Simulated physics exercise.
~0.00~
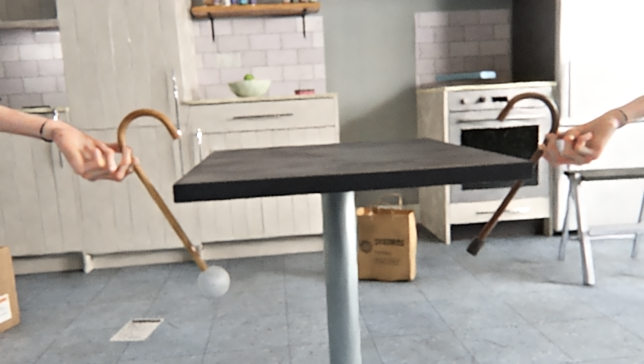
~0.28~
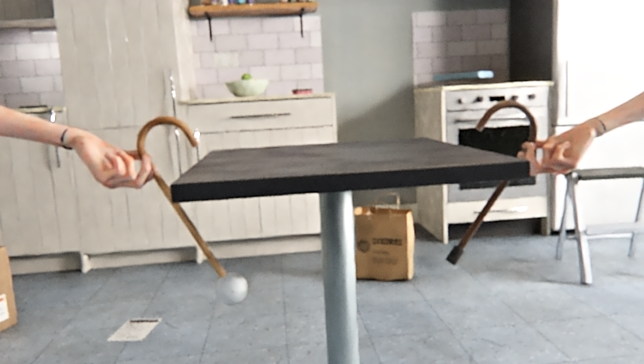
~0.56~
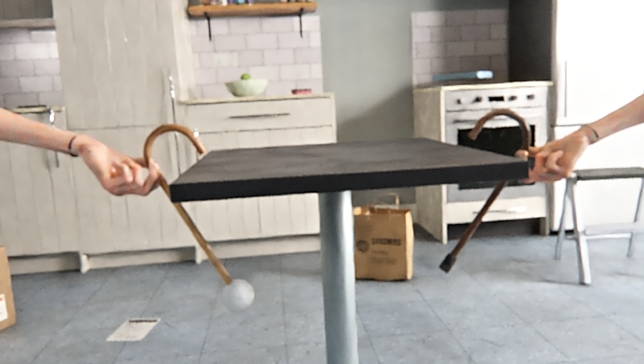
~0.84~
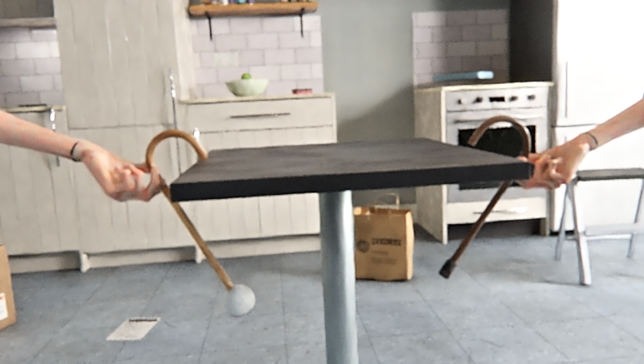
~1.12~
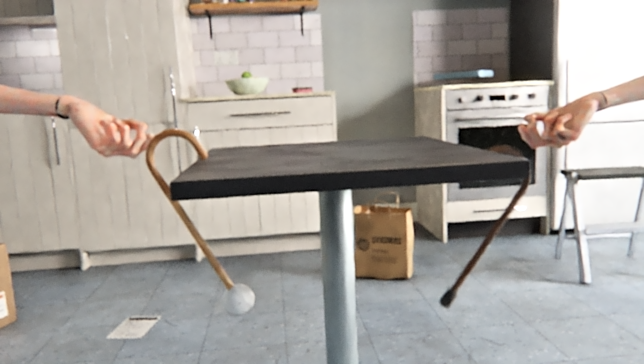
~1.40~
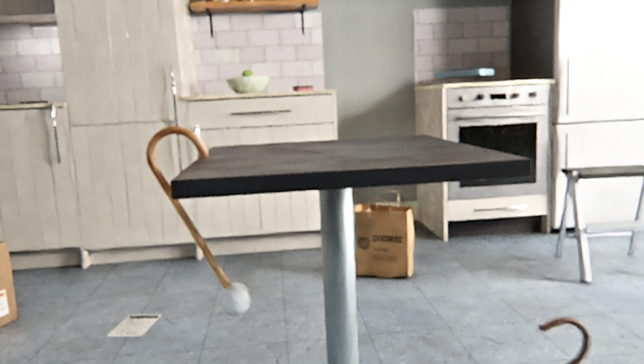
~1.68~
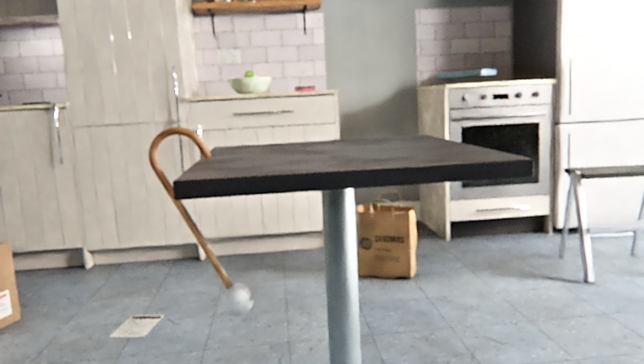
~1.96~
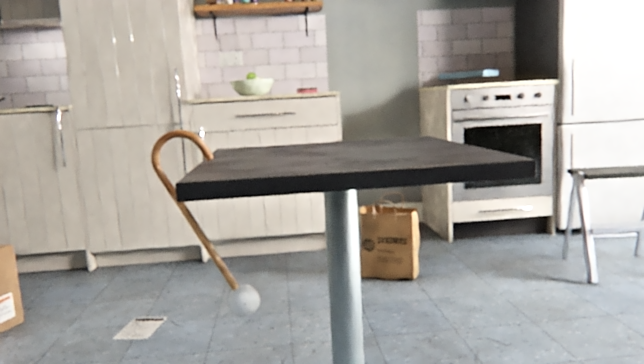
The footage shows two hands hooking curved canes over opposite ends of a dark table, the left one tipped with a white ball. After the hands let go and withdraw, the right brown cane falls toward the floor and out of view, while the left stays hooked.
